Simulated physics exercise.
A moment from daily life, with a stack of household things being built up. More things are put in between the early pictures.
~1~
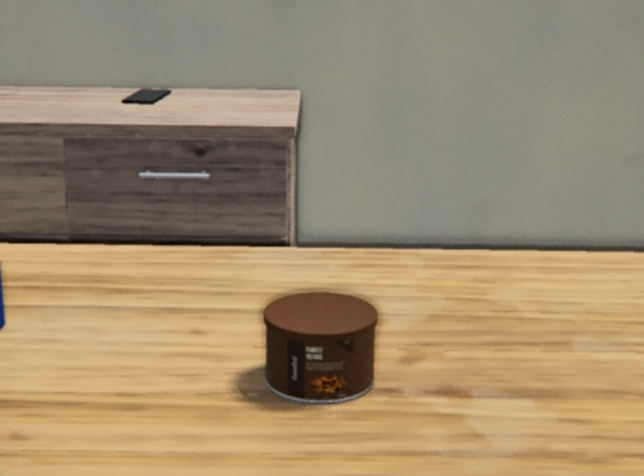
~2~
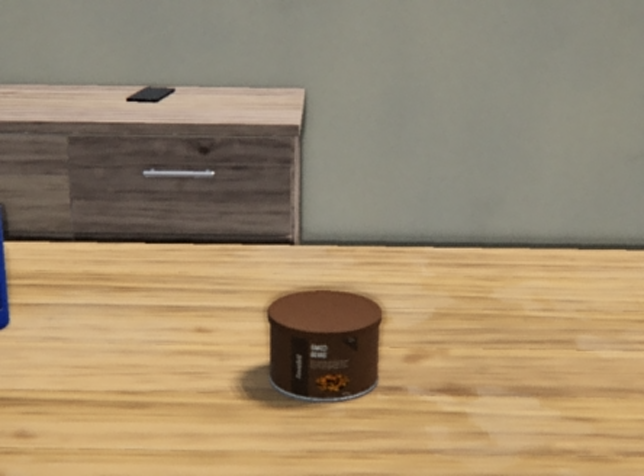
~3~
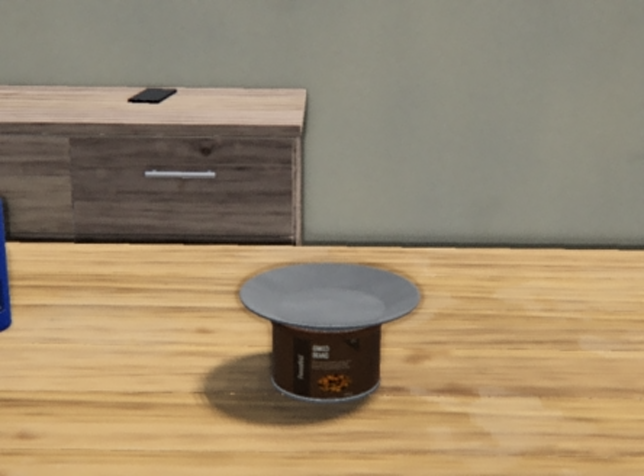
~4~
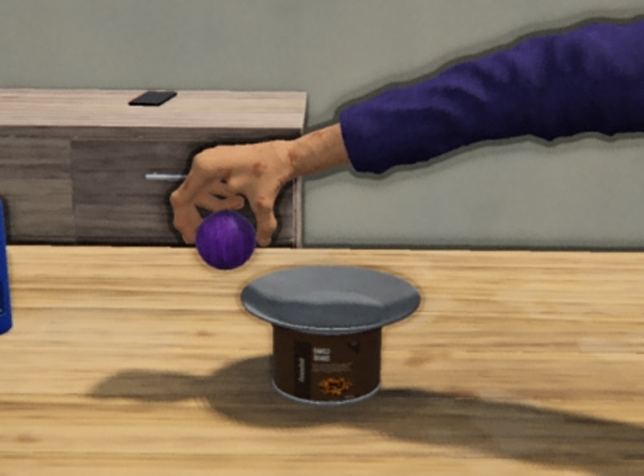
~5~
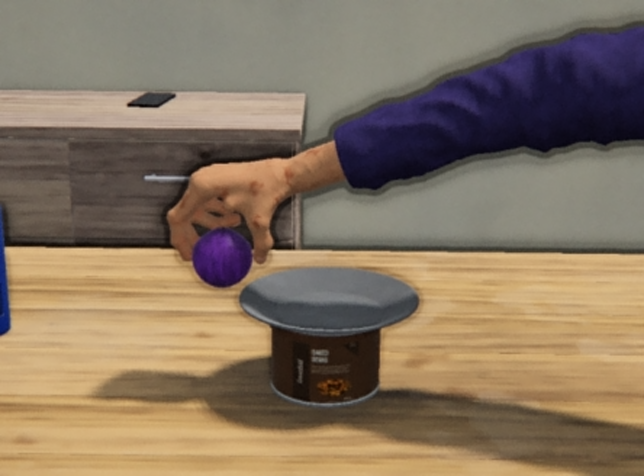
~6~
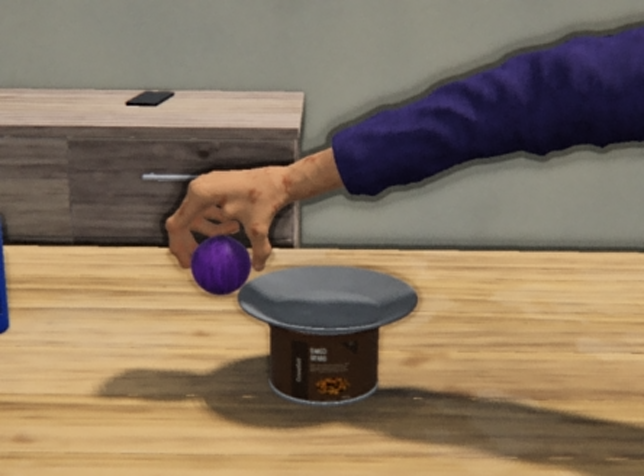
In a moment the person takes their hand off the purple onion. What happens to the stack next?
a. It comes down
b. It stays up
a.
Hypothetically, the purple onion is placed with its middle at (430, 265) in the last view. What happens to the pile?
The pile then goes over.
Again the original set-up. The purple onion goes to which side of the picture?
It ends up further left.
Then, 0.36 s after the last picture, purple onion now fallen.
Then, 0.72 s after the last picture, nothing new.
At rest, fallen, purple onion; the other 3 in place. Seen from the same camera at the end, purple onion near (177, 354). The pile loses its balance.
